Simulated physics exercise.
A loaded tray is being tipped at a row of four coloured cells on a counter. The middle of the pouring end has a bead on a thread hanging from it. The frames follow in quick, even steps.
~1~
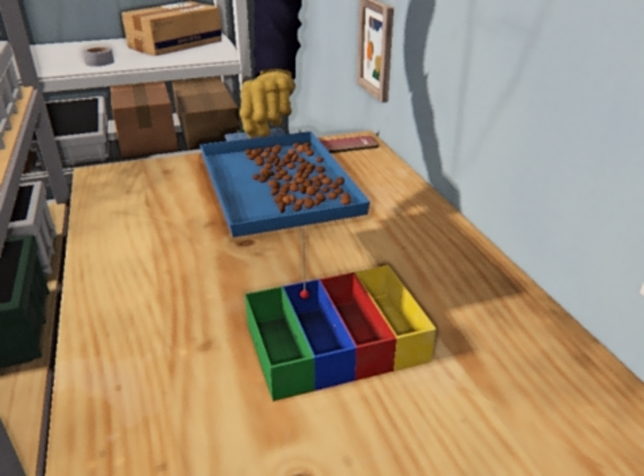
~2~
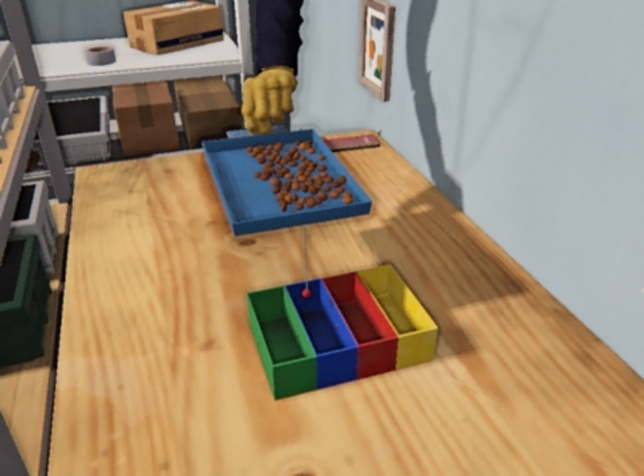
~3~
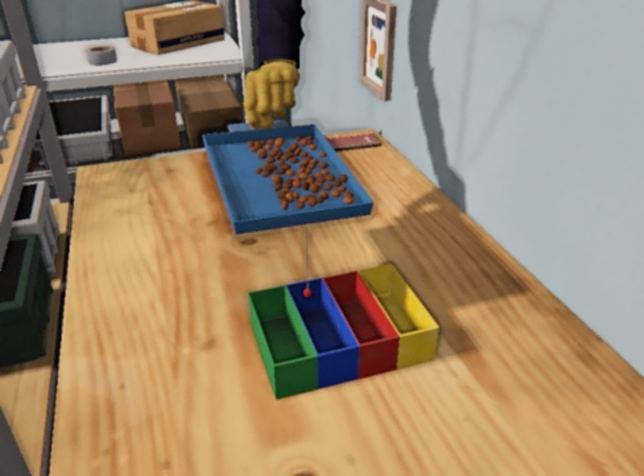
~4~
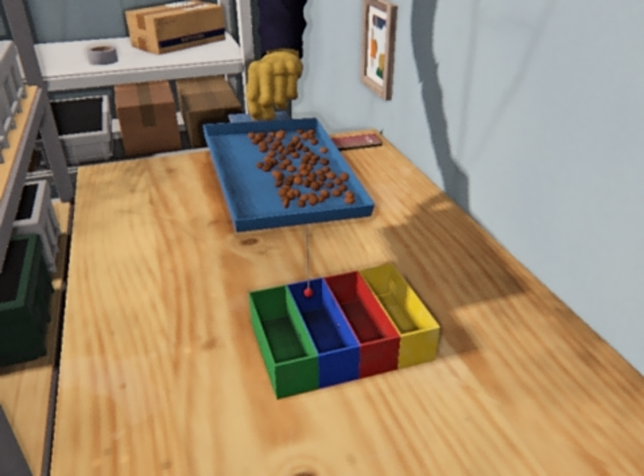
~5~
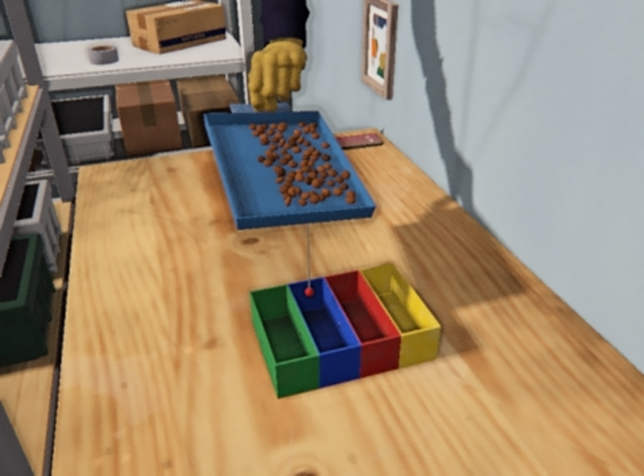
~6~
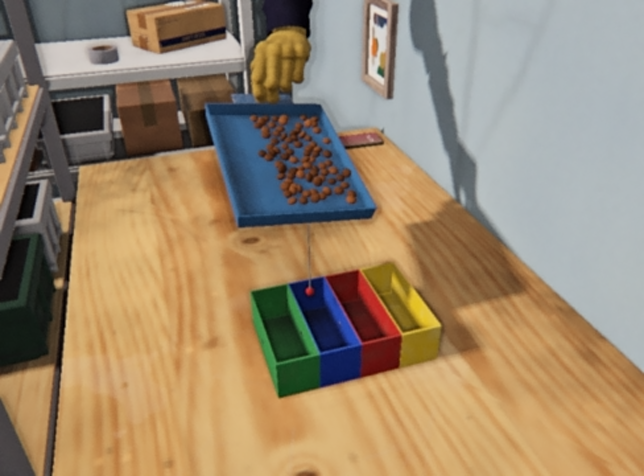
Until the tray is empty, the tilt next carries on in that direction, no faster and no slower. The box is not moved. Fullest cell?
Fullest: Red.
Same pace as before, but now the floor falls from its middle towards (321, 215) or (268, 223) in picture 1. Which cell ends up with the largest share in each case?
First try: Red. Second try: The green cell.
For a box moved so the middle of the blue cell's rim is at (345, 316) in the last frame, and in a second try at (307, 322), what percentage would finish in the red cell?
I'd say about 80 percent, followed by about 30 percent.
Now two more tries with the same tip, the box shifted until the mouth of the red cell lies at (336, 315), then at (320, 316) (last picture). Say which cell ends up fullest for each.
The first time the yellow one comes out on top, the second time that yellow cell.
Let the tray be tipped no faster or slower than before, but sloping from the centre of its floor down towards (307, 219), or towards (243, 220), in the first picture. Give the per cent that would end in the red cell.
Respectively 40 and 0 in a hundred.
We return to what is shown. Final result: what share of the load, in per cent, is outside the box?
Share outside: Near 0 %.
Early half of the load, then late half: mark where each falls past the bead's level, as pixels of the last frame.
It goes through near (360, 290) first, then near (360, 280).
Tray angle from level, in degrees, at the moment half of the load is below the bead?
Around 105° at that moment.
Soon after the last picture, tray tipped steeply; all on the tray.
A little later, tray tipped past a quarter turn; about two thirds on the tray; a small part in the red cell; a stray few in the yellow cell; about a quarter falling or outside the box.
Later still, tray tipped past a quarter turn; most in the red cell; about a quarter in the yellow cell; a stray few in the blue cell; a stray few falling or outside the box.
At rest, tray tipped past a quarter turn; most in the red cell; about a quarter in the yellow cell; a stray few in the blue cell; none in the green cell; a stray few outside the box.
